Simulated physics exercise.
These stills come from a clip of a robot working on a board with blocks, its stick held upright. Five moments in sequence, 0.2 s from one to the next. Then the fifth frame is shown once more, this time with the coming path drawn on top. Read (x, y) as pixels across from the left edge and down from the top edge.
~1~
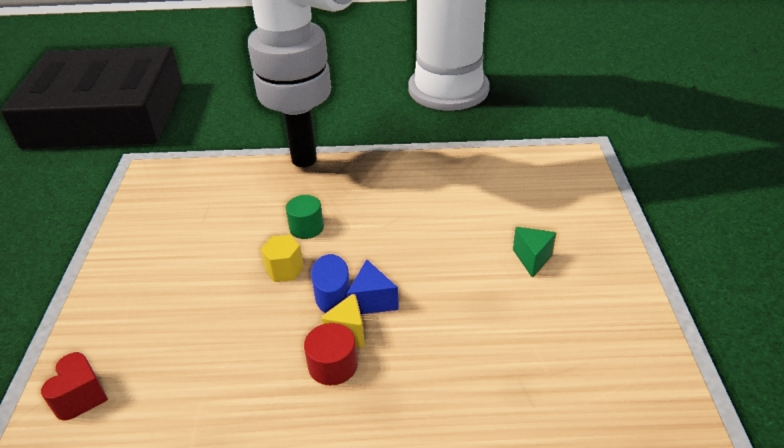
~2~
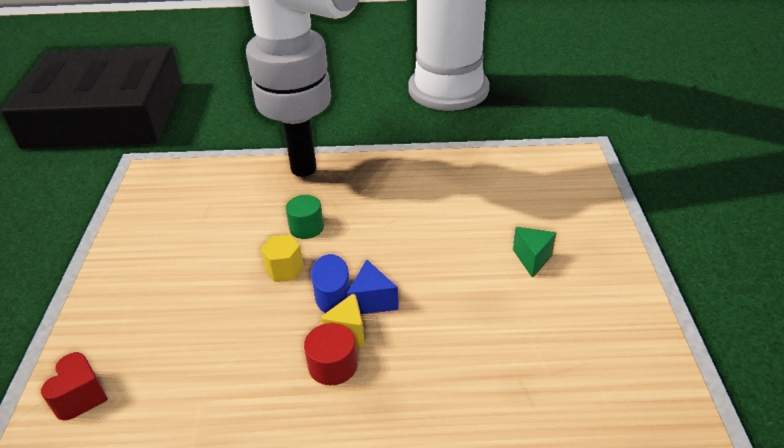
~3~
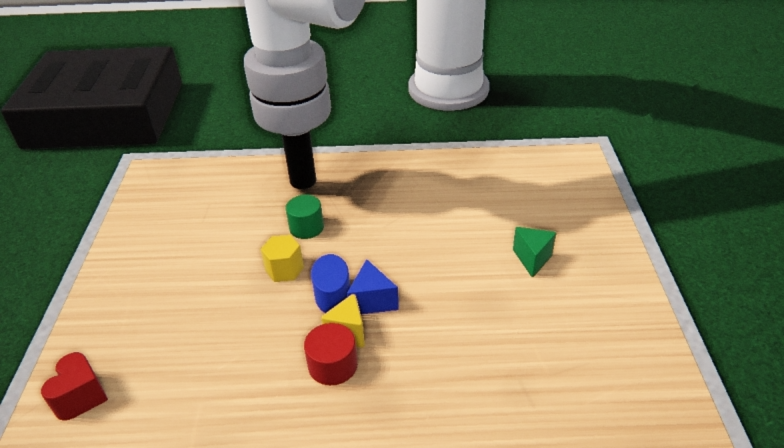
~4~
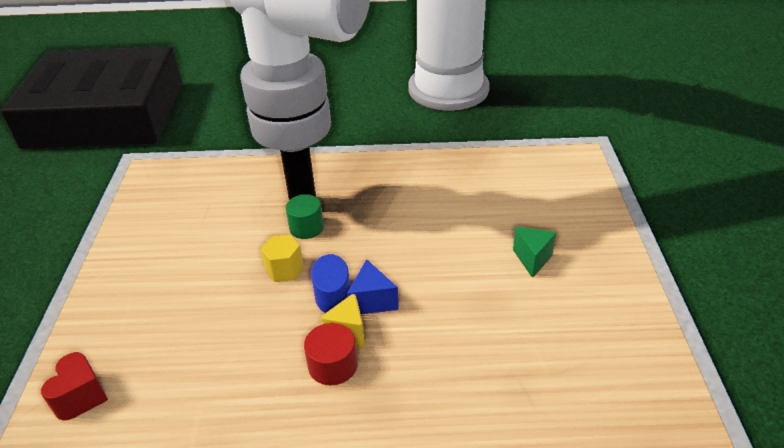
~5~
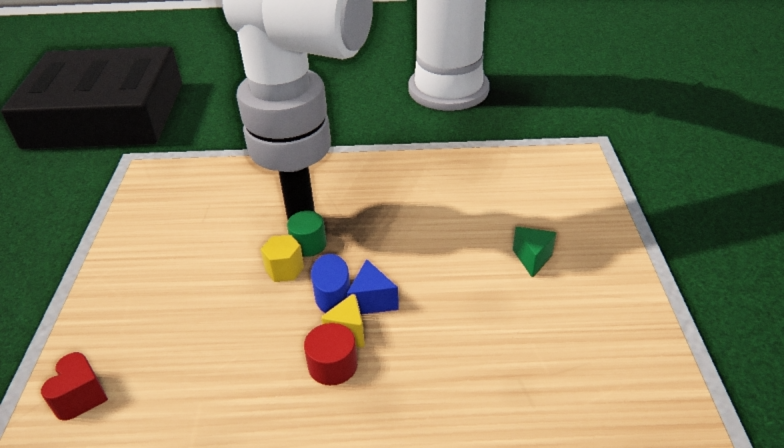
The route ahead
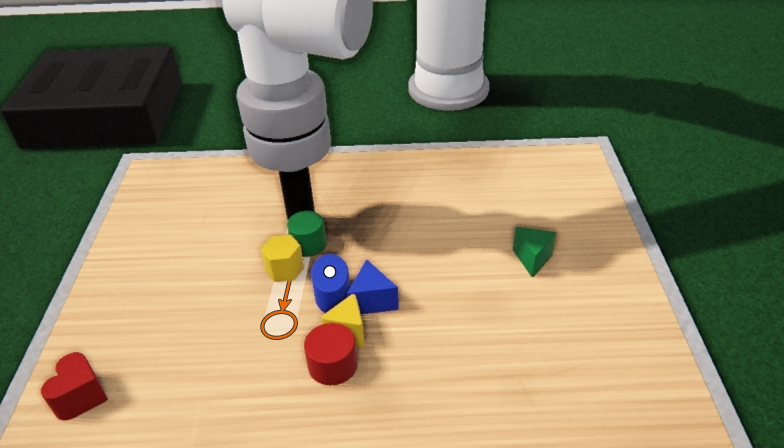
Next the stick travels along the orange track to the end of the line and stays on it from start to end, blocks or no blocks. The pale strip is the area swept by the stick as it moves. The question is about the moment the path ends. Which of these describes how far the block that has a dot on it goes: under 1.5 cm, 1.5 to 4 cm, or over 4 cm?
If I had to pick, the block that has a dot on it travels from 1.5 to 4 cm here.
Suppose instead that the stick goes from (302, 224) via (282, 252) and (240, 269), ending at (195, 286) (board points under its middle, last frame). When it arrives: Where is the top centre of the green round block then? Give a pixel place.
It ends at (306, 240).
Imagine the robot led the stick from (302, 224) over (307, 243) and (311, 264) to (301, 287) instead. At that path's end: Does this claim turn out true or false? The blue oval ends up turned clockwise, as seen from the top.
That is true.
The drawn path runs straight from (302, 224) to (279, 325); the dot is on the blue oval.
What follows on the original path. One third of the way, stick (295, 249); yellow hexagonal block (276, 259), turned 60° clockwise; green round block (314, 248); blue oval (333, 274).
Two thirds of the way, stick (287, 282); yellow hexagonal block (257, 284), turned 105° clockwise; green round block (320, 263); blue oval (350, 279), turned 45° clockwise; yellow triangular piece (349, 313), turned 25° clockwise; blue triangular piece (384, 284).
At the end, stick (278, 319); yellow hexagonal block (238, 303), turned 155° clockwise; green round block (319, 264); blue oval (350, 279), turned 45° clockwise; yellow triangular piece (349, 313), turned 25° clockwise; blue triangular piece (385, 284).
